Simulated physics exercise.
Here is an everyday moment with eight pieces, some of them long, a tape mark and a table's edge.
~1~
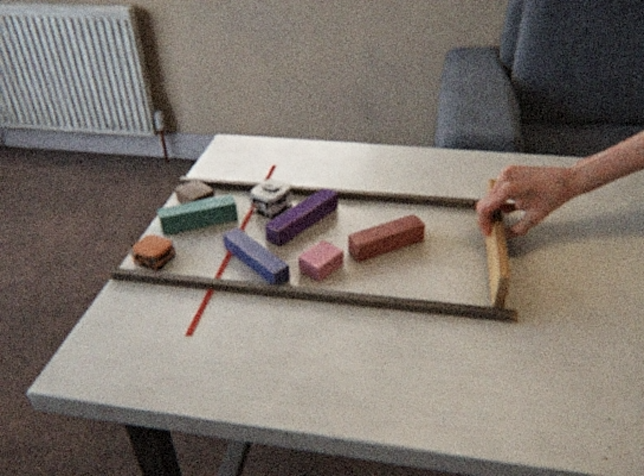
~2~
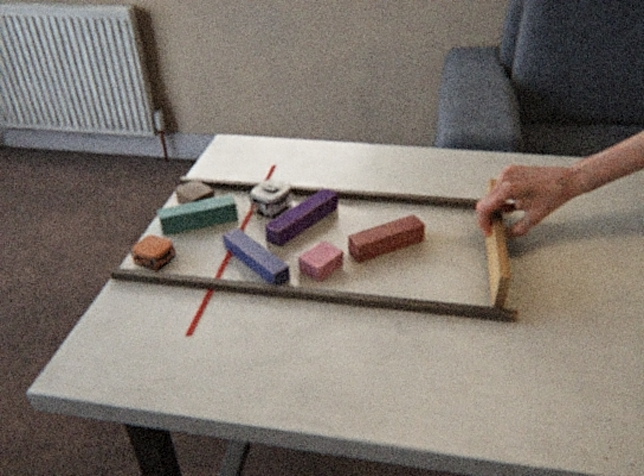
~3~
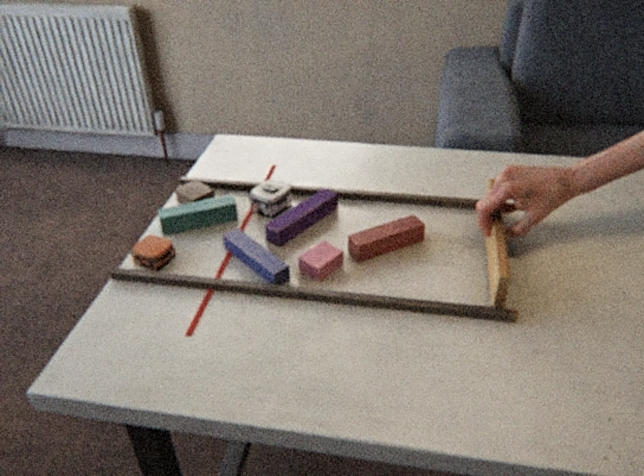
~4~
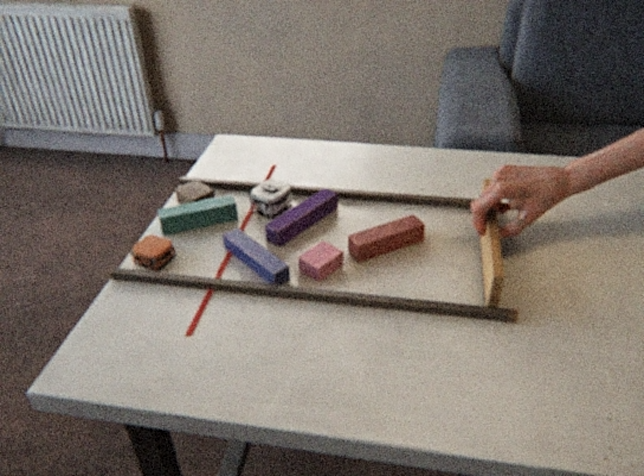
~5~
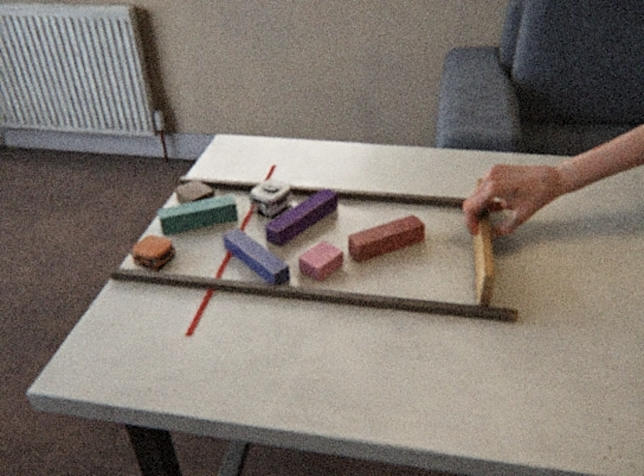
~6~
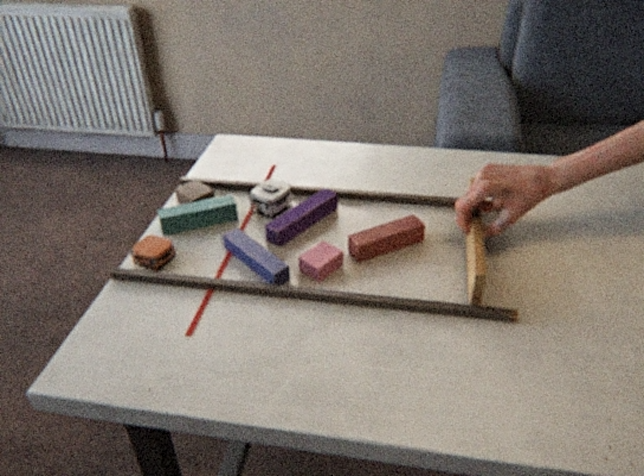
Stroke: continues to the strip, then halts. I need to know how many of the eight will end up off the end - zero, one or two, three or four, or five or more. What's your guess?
I'd say zero.
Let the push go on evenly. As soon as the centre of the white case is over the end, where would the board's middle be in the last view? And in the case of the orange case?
Near (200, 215) and (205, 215).
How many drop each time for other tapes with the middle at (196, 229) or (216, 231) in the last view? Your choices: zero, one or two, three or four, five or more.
One after another: Three to four; either one or two.
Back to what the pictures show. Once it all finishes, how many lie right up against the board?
At rest, 2 are in contact.
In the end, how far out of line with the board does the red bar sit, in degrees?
I'd estimate about 0 degrees.
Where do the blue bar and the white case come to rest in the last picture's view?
Near (185, 246) and (207, 189).
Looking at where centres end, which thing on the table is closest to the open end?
The brown block finishes closest.
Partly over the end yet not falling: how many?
As for overhanging, the count is 2.
Soon after, none off yet; orange case at rest near (154, 253); brown block at rest near (195, 196); turquoise bar at rest near (198, 215).
In the end, the number that fall off is zero.
